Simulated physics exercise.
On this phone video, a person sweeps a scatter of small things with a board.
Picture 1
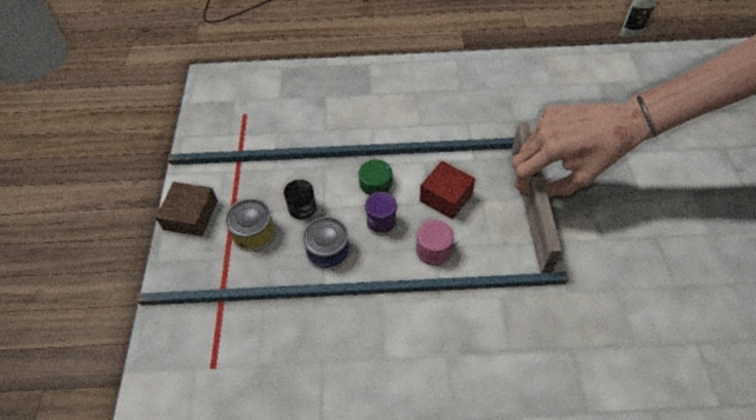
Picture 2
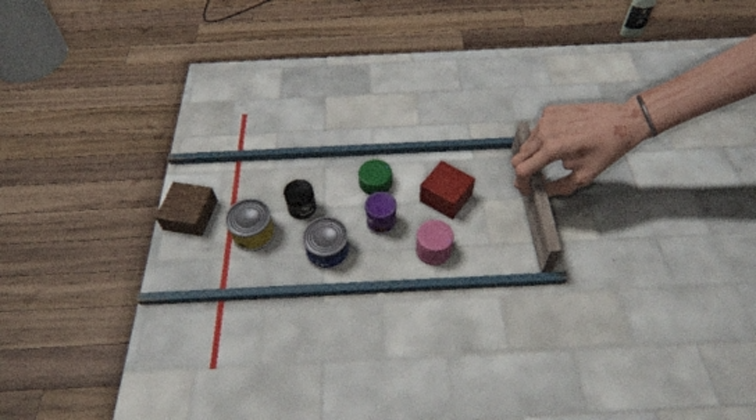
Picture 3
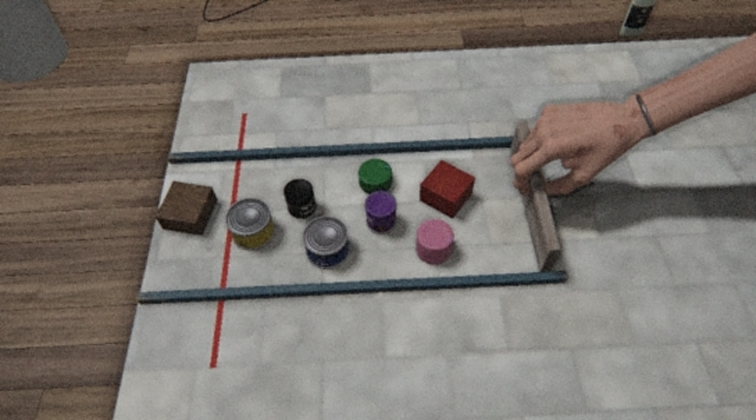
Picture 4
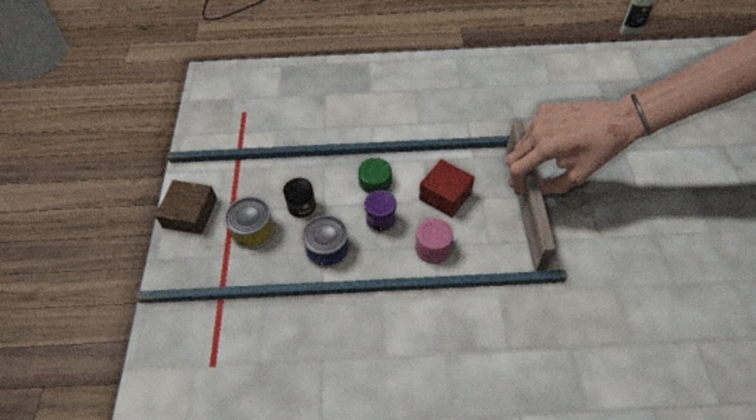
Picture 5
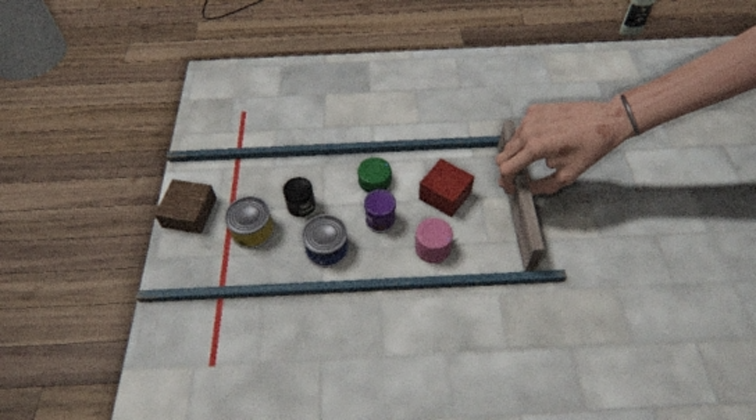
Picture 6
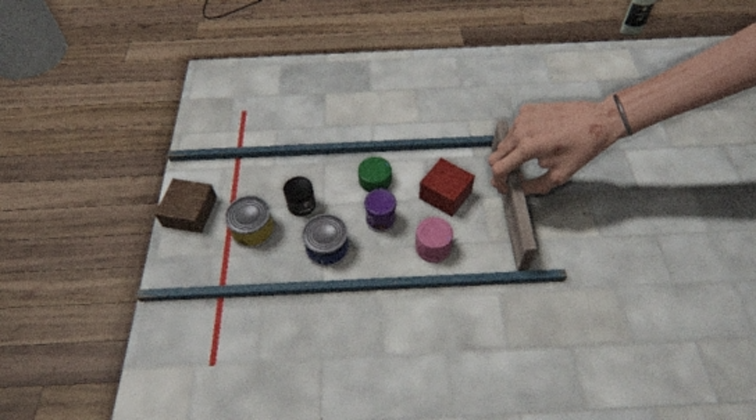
A hand grips a wooden board at the right end of two parallel blue strips, at first holding it nearly still. The board then slides a short way left toward the red block and pink lid, while the scattered tins, tubs and blocks stay in place.
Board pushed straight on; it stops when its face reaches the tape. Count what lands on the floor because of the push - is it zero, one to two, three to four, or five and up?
Spilled: A single one or a pair.
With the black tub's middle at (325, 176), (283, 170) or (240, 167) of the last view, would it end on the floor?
Results by place: It remains there; it remains there; it remains there.
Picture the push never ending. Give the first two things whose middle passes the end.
Sequence: Brown block; yellow tin.
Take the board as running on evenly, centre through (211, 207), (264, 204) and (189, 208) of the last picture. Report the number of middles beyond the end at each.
The numbers are 2, 0 and 4.
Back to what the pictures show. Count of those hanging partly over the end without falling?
The total here is 1.
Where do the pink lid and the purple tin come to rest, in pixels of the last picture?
The pink lid stops around (203, 267); the purple tin around (210, 229).
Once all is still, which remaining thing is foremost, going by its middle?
The yellow tin is the one.
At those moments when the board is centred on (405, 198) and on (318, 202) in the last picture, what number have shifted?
Answer - first 4, then 7.
Early on, none off yet; brown block at rest near (187, 206); yellow tin at rest near (250, 222); black tub at rest near (300, 197).
A while later, none off yet; brown block at rest near (187, 206); yellow tin travelled a little near (239, 220); black tub travelled about its own width near (266, 196).
Finally, the number that fall off is one or two; lost, brown block.
